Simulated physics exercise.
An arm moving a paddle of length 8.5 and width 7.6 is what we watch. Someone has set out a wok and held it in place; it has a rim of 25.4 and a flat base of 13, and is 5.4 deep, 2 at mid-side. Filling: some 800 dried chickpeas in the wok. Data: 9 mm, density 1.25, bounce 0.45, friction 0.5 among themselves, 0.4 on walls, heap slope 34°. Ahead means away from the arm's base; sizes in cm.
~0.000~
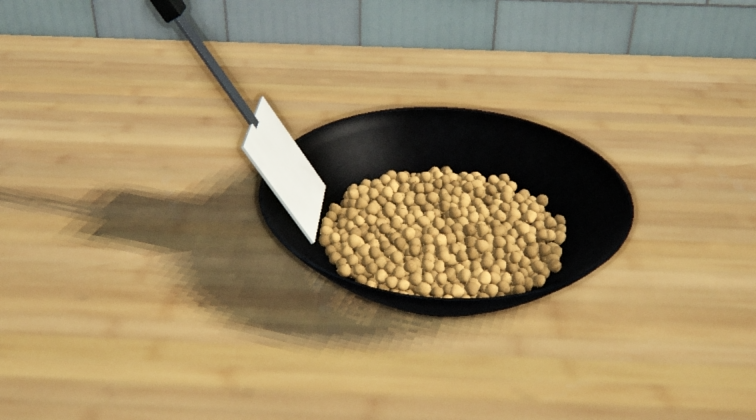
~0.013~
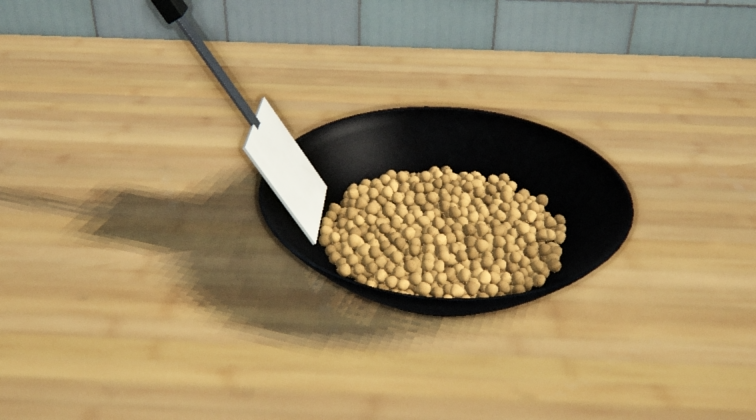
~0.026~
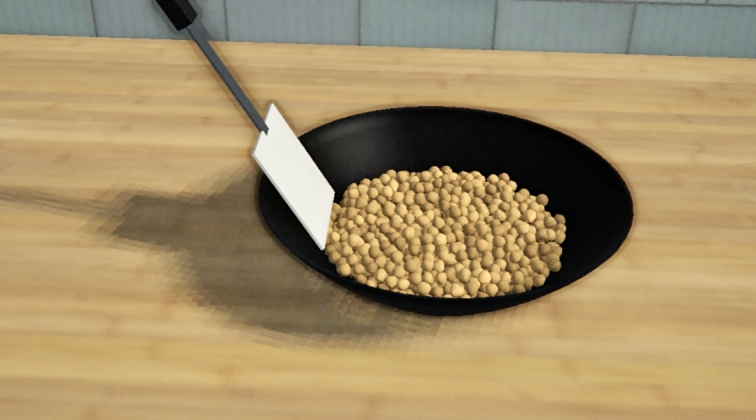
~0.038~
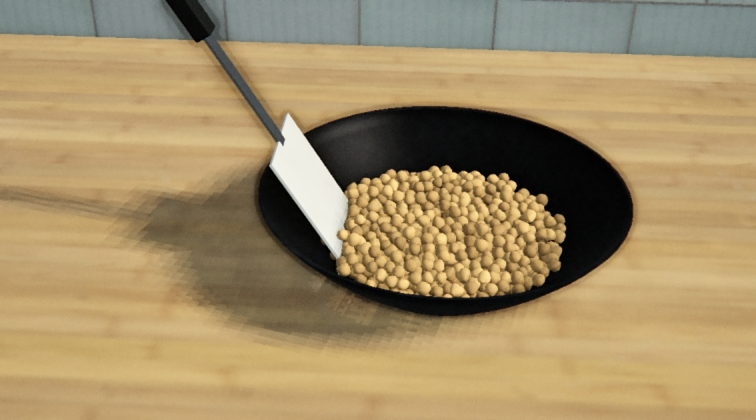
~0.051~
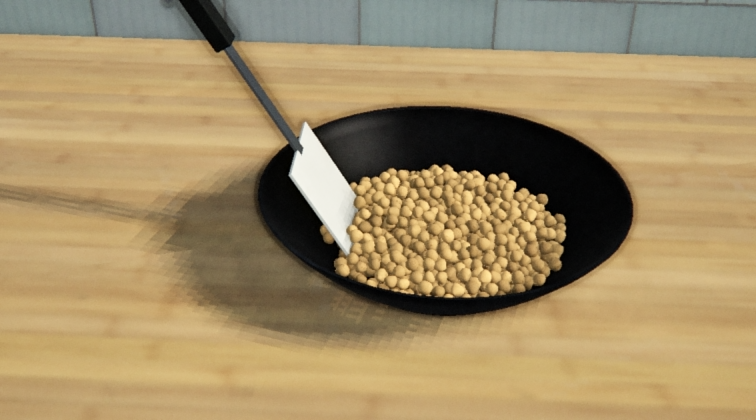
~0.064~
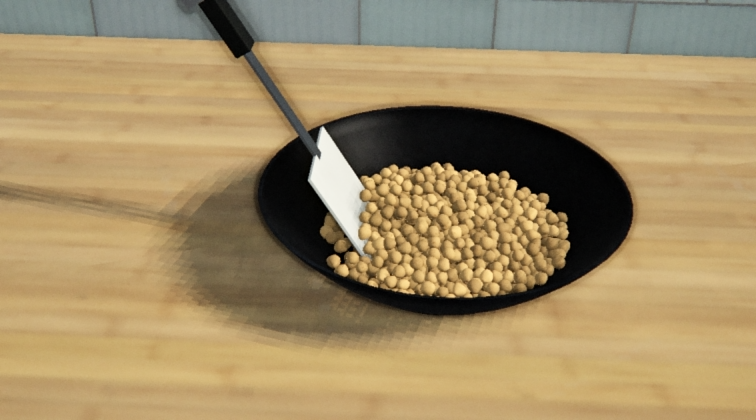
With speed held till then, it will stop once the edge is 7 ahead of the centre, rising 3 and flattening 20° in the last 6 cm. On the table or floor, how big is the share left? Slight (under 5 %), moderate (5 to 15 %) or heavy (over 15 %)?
Heavy.
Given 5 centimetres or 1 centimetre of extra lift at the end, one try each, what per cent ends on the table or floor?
20 and 15 %.
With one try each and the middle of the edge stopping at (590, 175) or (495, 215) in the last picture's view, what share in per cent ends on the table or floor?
Estimates, in order: 35 % and 0 %.
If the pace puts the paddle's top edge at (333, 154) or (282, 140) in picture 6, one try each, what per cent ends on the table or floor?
First try about 30 %, second try about 0 %.
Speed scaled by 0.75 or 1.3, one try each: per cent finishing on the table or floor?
Near 15 and near 25 percent respectively.
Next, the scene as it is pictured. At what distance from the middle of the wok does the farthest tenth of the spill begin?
Around 40 centimetres from the centre.
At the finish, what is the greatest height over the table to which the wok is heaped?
5.5 cm.
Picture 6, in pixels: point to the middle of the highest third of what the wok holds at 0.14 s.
It is centred close to (501, 209).
After 0.10 s, sloping 59°, highest piece 9 above the table; 801 in the wok.
After 0.14 s, sloping 52°, highest piece 12 above the table; 800 in the wok, 1 on the blade or in flight.
After 0.36 s, sloping 39°, highest piece 9 above the table; 630 in the wok, 137 on the table or floor, 34 on the blade or in flight.
After 1.41 s, sloping 39°, highest piece 5 above the table; 630 in the wok, 171 on the table or floor.
In the end, 630 in the wok, 171 on the table or floor. That is 21 % on the table or floor.
